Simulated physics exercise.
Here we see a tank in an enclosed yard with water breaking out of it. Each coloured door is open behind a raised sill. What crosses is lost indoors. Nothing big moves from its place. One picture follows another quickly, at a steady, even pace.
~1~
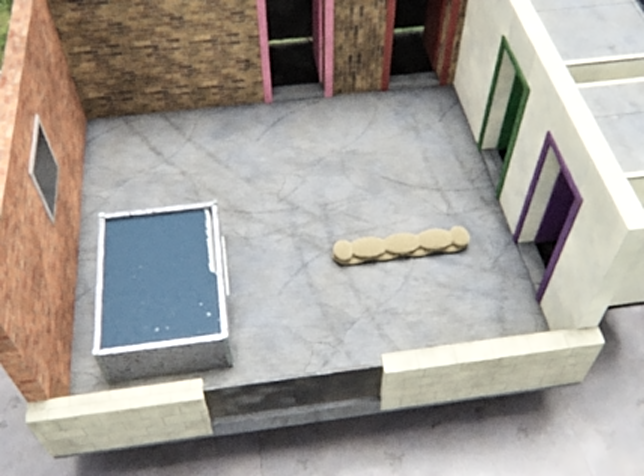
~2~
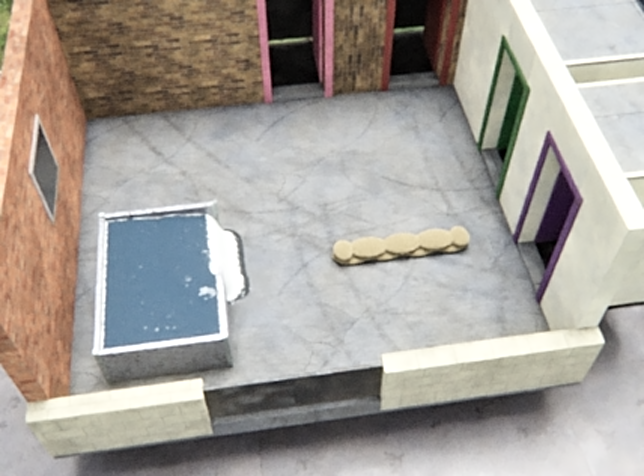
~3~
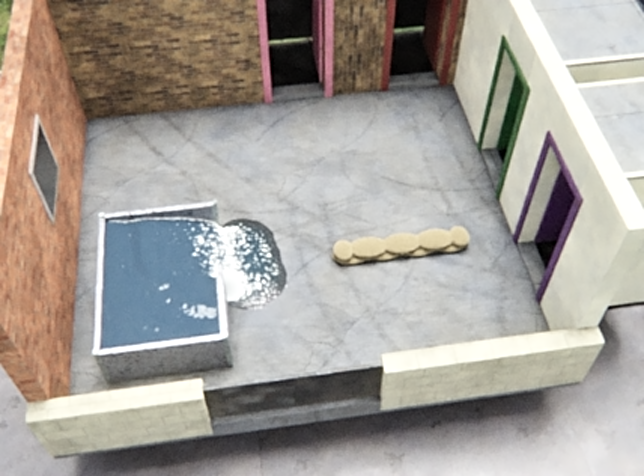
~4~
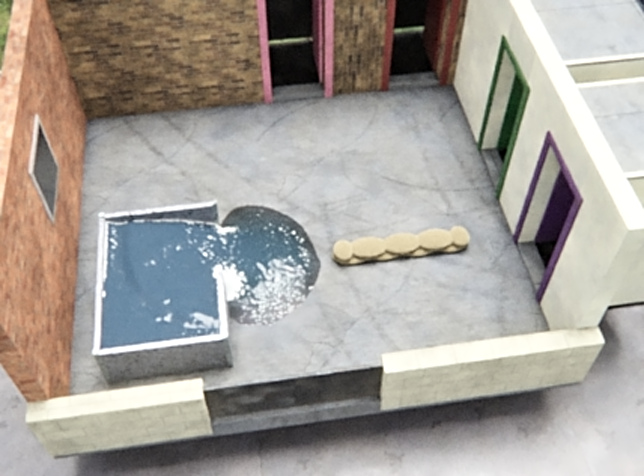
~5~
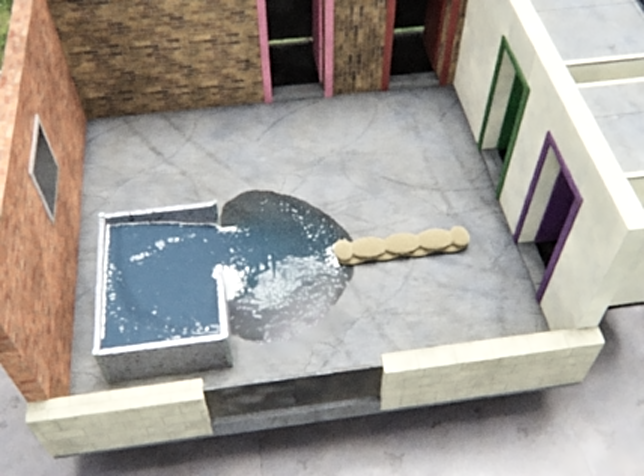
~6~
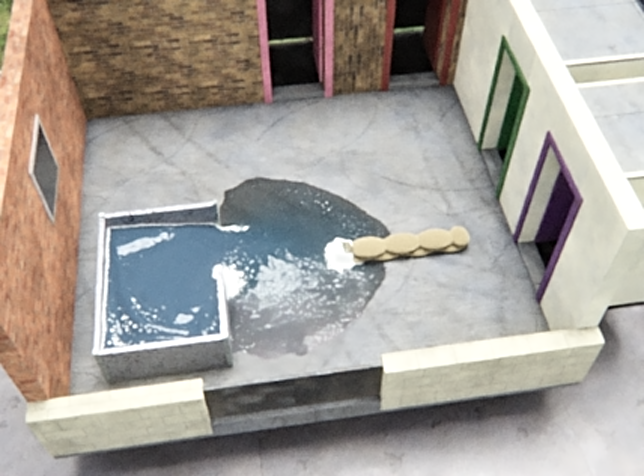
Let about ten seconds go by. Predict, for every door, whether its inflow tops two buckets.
The red door overshoots the mark there; the pink door doesn't overshoot the mark there; the purple door overshoots the mark there; the green door overshoots the mark there.
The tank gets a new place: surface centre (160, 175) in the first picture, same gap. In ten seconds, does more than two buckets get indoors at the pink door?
As far as I can tell, the pink door gets swamped.
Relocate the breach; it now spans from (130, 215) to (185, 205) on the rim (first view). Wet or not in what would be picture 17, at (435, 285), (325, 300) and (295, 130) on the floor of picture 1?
In the order you gave them, I get still bare, still bare, drenched.
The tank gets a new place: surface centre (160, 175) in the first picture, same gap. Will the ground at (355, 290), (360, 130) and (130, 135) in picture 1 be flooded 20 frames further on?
Log: No flood; flood; no flood.
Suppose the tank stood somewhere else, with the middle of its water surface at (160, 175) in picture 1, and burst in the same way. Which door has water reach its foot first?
Pink door.
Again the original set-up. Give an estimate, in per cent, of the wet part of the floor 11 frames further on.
That's roughly 60 per cent.
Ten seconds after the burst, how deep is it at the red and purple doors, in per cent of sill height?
Respectively about 80 and 130 per cent.
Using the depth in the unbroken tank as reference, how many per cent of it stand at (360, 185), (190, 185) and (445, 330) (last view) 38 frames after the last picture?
Around 8, 0 and 12 %.
A moment on, water covers 40 % of the floor; the red door not reached, the pink door not reached, the purple door not reached, the green door not reached.
Next, water covers 60 % of the floor; the red door not reached, the pink door wet at the sill, nothing in, the purple door wet at the sill, nothing in, the green door over two buckets in.
Then, water covers 60 % of the floor; the red door under two buckets in, the pink door wet at the sill, nothing in, the purple door under two buckets in, the green door far over two buckets in.
Later, water covers 65 % of the floor; the red door over two buckets in, the pink door wet at the sill, nothing in, the purple door over two buckets in, the green door far over two buckets in.
In the end, water covers 90 % of the floor; the red door over two buckets in, the pink door wet at the sill, nothing in, the purple door over two buckets in, the green door far over two buckets in.
